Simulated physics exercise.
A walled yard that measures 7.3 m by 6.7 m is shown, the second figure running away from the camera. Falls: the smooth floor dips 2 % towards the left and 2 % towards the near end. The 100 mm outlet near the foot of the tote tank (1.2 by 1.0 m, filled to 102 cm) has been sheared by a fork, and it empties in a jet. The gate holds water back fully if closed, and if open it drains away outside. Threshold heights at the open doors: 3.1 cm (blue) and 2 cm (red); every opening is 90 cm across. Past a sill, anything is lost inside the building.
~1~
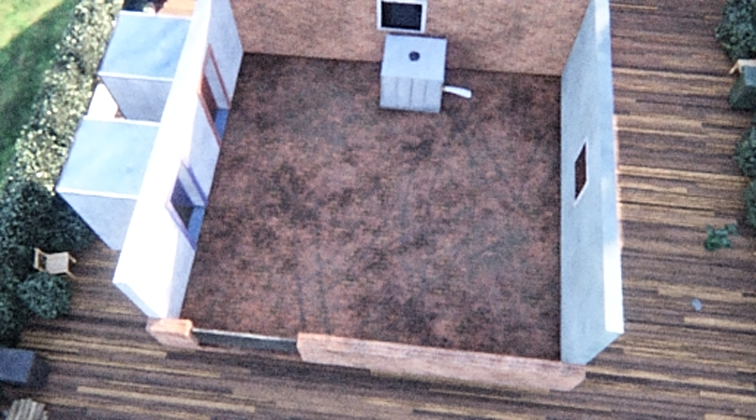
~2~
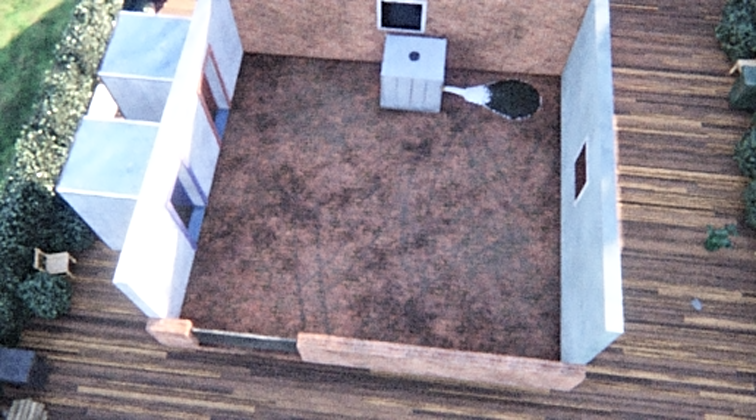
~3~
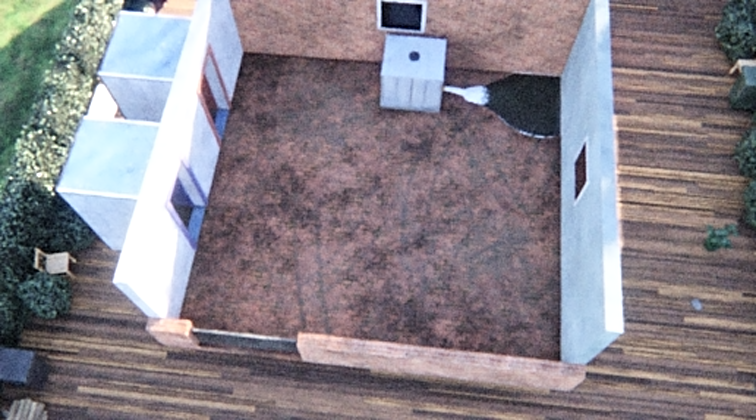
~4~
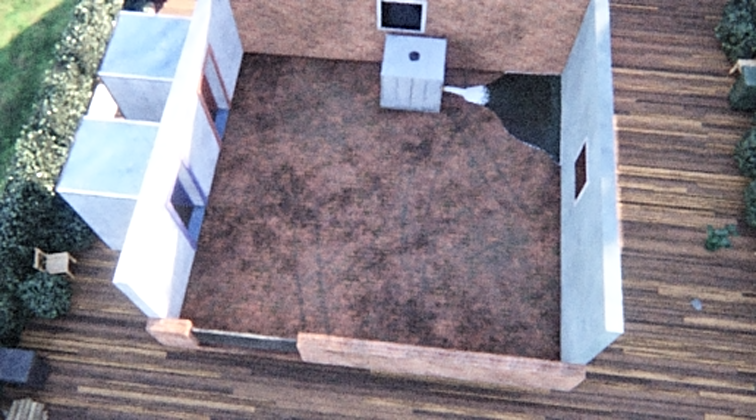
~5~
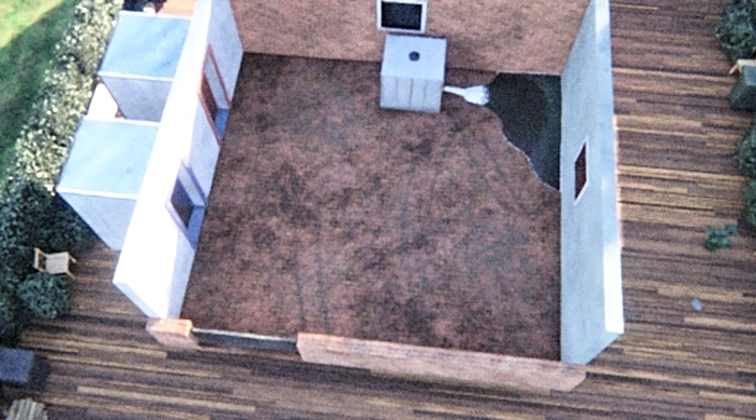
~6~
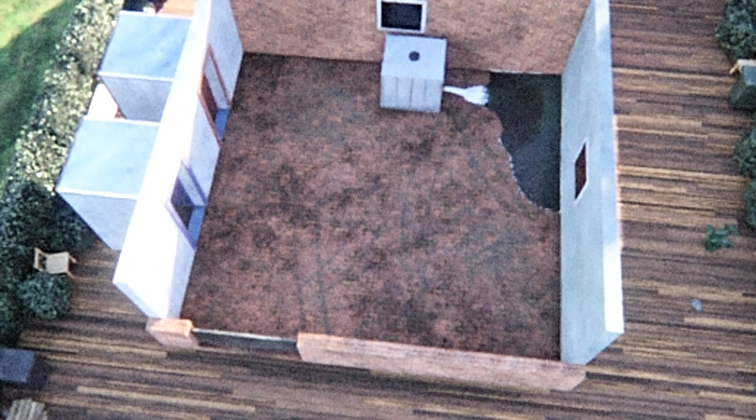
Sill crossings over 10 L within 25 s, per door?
Blue door: Under; red door: Under.
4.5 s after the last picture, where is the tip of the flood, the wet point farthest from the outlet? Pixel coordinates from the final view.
Around pixel (509, 319).
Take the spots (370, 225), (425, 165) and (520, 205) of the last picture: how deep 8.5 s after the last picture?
Around 0.6 cm, 0.6 cm and 1.2 cm.
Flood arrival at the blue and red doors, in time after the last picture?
Blue door 15.0 seconds, red door 17.0 seconds.
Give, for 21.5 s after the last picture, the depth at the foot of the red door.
The depth there is around 0.8 cm.
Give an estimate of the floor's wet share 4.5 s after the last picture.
Roughly 30 per cent of the floor is wet.
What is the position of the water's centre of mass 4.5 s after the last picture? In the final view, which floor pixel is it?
Roughly (508, 162).
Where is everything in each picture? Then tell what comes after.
In the first frame, the jet has just started at (453, 90); the ground is still dry.
The second frame shows from the spout at (453, 90) the water has spread over 1.0 m2; its tip is at (538, 107), and it is 1.5 cm deep on average.
The third frame shows from the spout at (453, 90) the water has spread over 2.3 m2; its tip is at (560, 132), and it is 1.3 cm deep on average.
The fourth frame shows from the spout at (453, 90) the water has spread over 2.6 m2; its tip is at (560, 163), and it is 1.4 cm deep on average.
The fifth frame shows from the spout at (453, 90) the water has spread over 3.1 m2; its tip is at (560, 189), and it is 1.4 cm deep on average.
The sixth frame shows from the spout at (453, 90) the water has spread over 3.9 m2; its tip is at (560, 210), and it is 1.4 cm deep on average.
Then, 1.5 s after the last picture water covers 15 % of the floor and is deepest (7 cm) near (558, 94); blue door not reached, red door not reached.
Then, 4.5 s after the last picture water covers 30 % of the floor and is deepest (9 cm) near (558, 94); blue door not reached, red door not reached.
Then, 8.5 s after the last picture water covers 45 % of the floor and is deepest (7 cm) near (558, 94); blue door not reached, red door not reached.
Then, 12.5 s after the last picture water covers 60 % of the floor and is deepest (6 cm) near (176, 331); blue door not reached, red door not reached.
Then, 21.5 s after the last picture water covers 70 % of the floor and is deepest (10 cm) near (176, 331); blue door 4.3 cm at the sill, 1 L in, red door 0.78 cm at the sill, 0 L in.
